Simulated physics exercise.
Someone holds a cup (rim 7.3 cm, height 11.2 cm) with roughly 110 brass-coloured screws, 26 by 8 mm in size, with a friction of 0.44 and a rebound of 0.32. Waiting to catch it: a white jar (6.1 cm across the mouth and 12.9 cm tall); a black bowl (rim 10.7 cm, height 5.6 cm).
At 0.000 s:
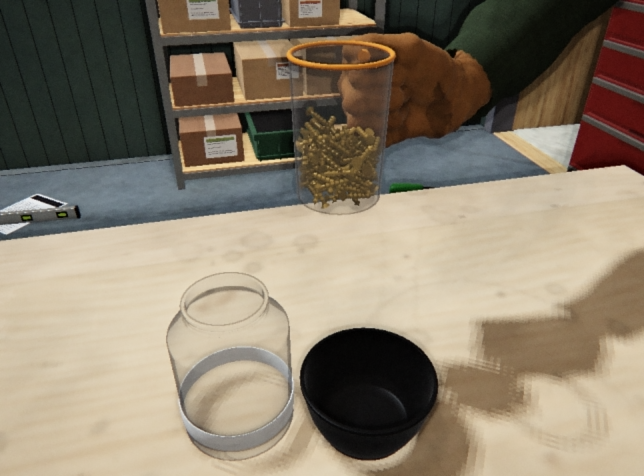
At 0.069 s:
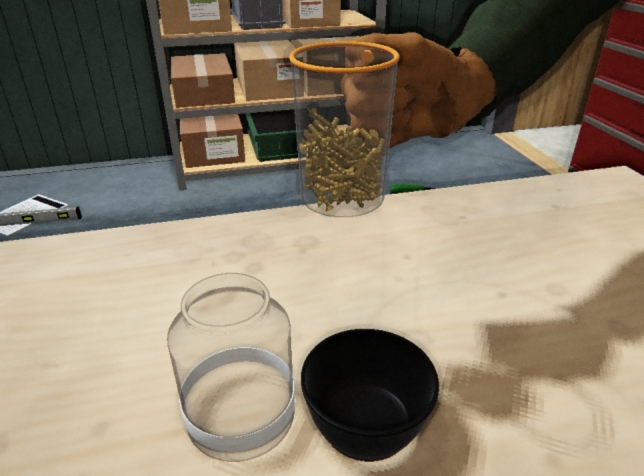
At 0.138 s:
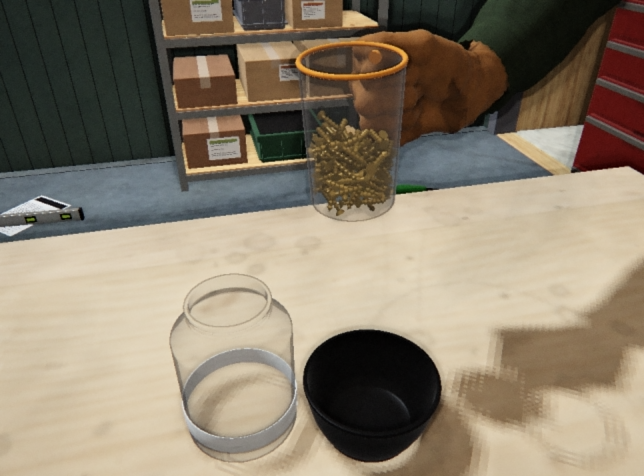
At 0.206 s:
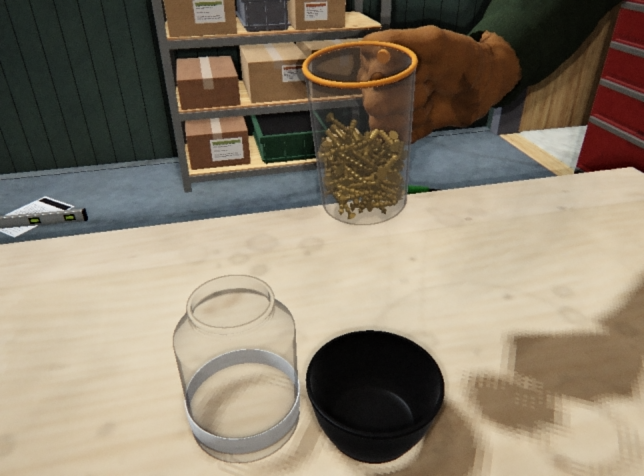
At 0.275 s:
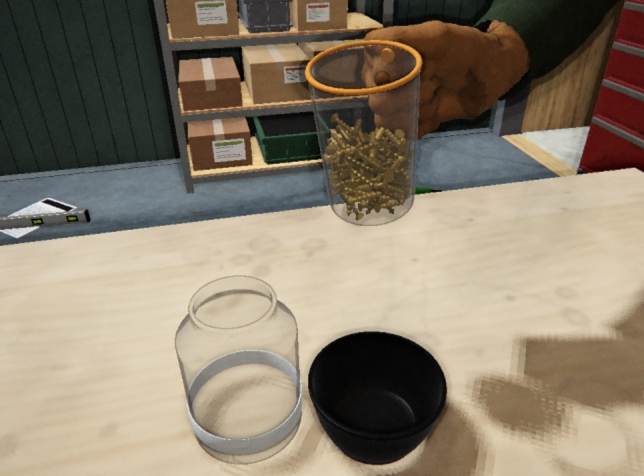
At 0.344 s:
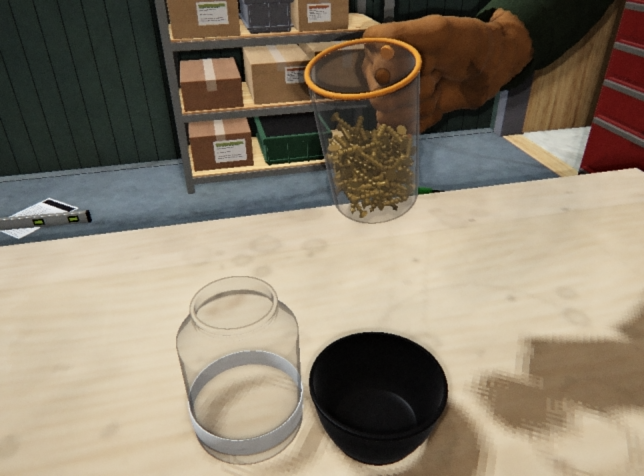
To begin with, a hand holds a clear, orange-rimmed cup of brass-coloured screws upright above a wooden table, where a white jar and a black bowl stand. The hand shifts the cup slightly to the right, then gradually tilts it a little toward the front left, the screws still inside.
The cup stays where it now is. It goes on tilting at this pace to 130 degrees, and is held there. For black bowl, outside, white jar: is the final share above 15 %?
Black bowl over, outside over, white jar under.
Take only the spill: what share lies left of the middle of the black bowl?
Roughly 100 per cent.
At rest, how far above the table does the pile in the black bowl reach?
Some 3.0 cm.
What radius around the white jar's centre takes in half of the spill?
About 10 cm.
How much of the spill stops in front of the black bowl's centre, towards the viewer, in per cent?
About 90 per cent.
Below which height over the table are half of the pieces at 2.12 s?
Some 26 cm.
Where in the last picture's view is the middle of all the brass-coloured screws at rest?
Around (354, 448).
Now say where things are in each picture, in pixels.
Cup at (340, 93); tilt 0 degrees; moved 0.0 cm; lip at (315, 66); top of the load at (320, 132); white jar at (233, 359); black bowl at (368, 374), in the first frame.
Cup at (344, 97); tilt 1 degrees; moved 0.4 cm; lip at (318, 69); top of the load at (324, 134), in the second frame.
Cup at (352, 103); tilt 4 degrees; moved 1.3 cm; low side front left; lip at (325, 76); top of the load at (332, 135), in the third frame.
Cup at (361, 111); tilt 8 degrees; moved 2.1 cm; low side front left; lip at (333, 84); top of the load at (342, 137), in the fourth frame.
Cup at (366, 116); tilt 12 degrees; moved 2.5 cm; low side front left; lip at (336, 91); top of the load at (348, 136), in the fifth frame.
Cup at (368, 120); tilt 16 degrees; moved 2.5 cm; low side front left; lip at (336, 96); top of the load at (346, 135); white jar at (242, 362); black bowl at (378, 379). It turns about 55 degrees a second, in the sixth frame.
After 1.03 s, tilt 54 degrees; cup 100 %; middle of all pieces near (385, 132).
Then, at 1.60 s, tilt 85 degrees; cup 100 %; middle of all pieces near (387, 106).
Then, at 2.12 s, tilt 114 degrees; cup 95 %, in the air 5 %; middle of all pieces near (375, 110).
After 2.62 s, tilt 130 degrees; black bowl 50 %, outside 40 %, in the air 10 %; middle of all pieces near (338, 447).
At rest (3.8 s), white jar 0 %, black bowl 50 %, outside 50 %, cup 0 %.
